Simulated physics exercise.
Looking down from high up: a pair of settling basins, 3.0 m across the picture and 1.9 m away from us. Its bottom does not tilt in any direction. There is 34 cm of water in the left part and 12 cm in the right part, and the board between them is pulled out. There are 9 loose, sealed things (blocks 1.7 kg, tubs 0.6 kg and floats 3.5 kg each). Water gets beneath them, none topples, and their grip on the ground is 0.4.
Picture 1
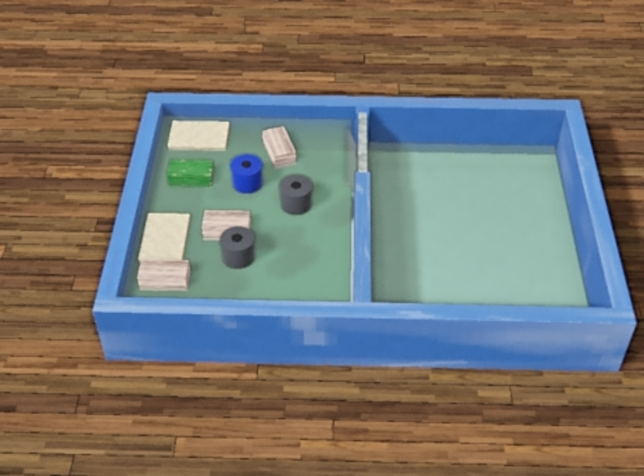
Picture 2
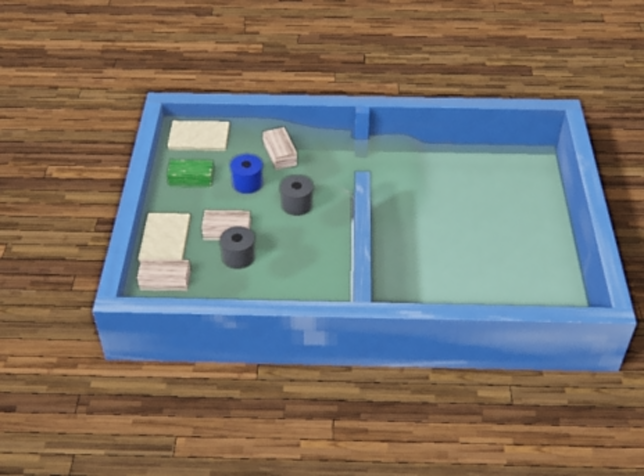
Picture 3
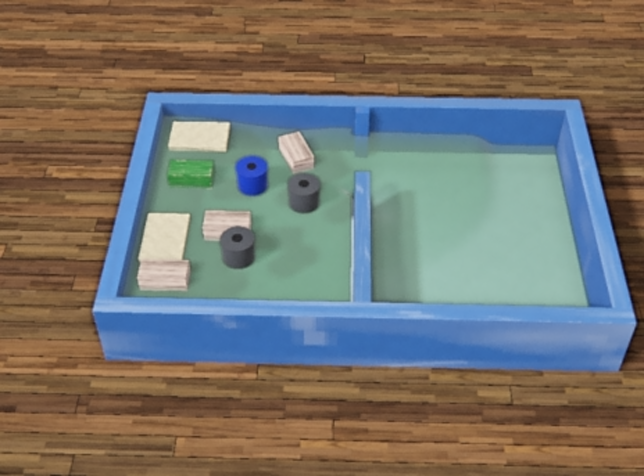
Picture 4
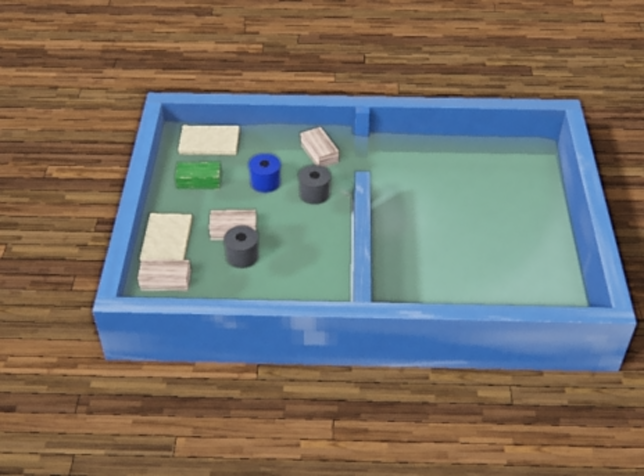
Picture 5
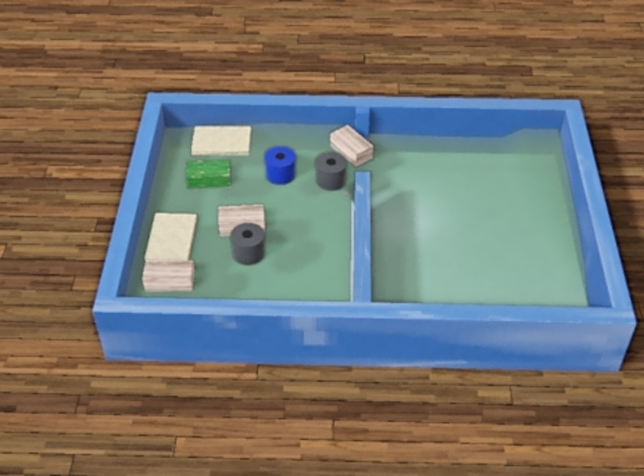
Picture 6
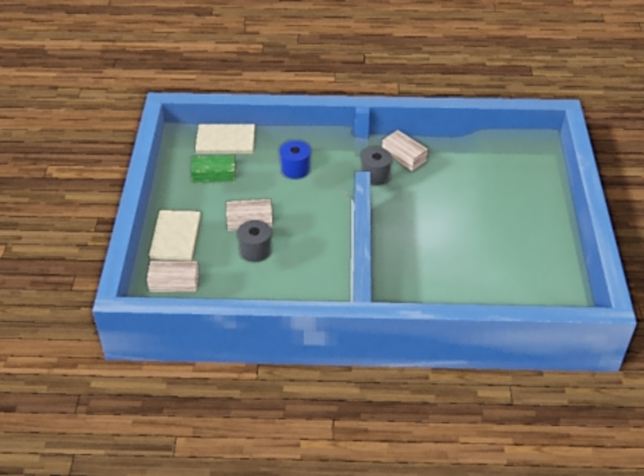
In this clip, a gap opens in the divider of a blue basin of water, and the floating blocks and cylinders drift rightward, a pale block and a dark gray cylinder moving farthest, through the opening.
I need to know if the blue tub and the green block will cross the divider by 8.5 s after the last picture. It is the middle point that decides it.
Note - blue tub: Over; green block: Not over.
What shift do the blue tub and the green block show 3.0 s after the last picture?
200 and 30 cm or so by then.
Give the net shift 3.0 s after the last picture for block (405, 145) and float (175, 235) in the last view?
In turn: 150 cm, 20 cm.
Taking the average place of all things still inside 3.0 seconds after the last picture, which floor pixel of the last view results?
I'd put it close to (311, 240) in the last view.
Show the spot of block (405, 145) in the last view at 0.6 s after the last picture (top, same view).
Around (498, 160).
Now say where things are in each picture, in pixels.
The first frame shows the blue tub at (246, 165), afloat; the green block at (190, 168) floats; 34 cm deep round most things; 0 of 9 have shifted.
The second frame shows the blue tub at (246, 165) floats; the green block at (190, 168), afloat; about 1260 L in view; 0 of 9 have shifted.
The third frame shows the blue tub at (252, 167) floats, 4 cm from its start; the green block at (191, 168) floats; about 1260 L in view; 2 of 9 have shifted.
The fourth frame shows the blue tub at (265, 164), afloat, 14 cm from its start; the green block at (198, 170), afloat, 5 cm from its start; about 1260 L in view; 5 of 9 have shifted.
The fifth frame shows the blue tub at (280, 157) floats, 27 cm from its start; the green block at (208, 169) floats, 13 cm from its start; 29 cm deep round most things; 8 of 9 have shifted.
The sixth frame shows the blue tub at (295, 151), afloat, 40 cm from its start; the green block at (213, 164) floats, 19 cm from its start; about 1260 L in view; 9 of 9 have shifted.
Then, 0.6 s after the last picture the blue tub is near (333, 143), 0.7 m from its start, afloat; the green block is near (222, 158), 0.3 m from its start, afloat; 2 of 9 are over the mark; 9 afloat.
Then, 3.0 s after the last picture the blue tub is near (513, 250), 1.9 m from its start, afloat; the green block is near (229, 159), 0.3 m from its start, afloat; 3 of 9 are over the mark; 9 afloat.
Then, 5.5 s after the last picture the blue tub is near (387, 225), 1.1 m from its start, afloat; the green block is near (222, 193), 0.3 m from its start, afloat; 3 of 9 are over the mark; 9 afloat.
Then, 8.5 s after the last picture the blue tub is near (494, 228), 1.7 m from its start, afloat; the green block is near (237, 235), 0.7 m from its start, afloat; 3 of 9 are over the mark; 9 afloat.
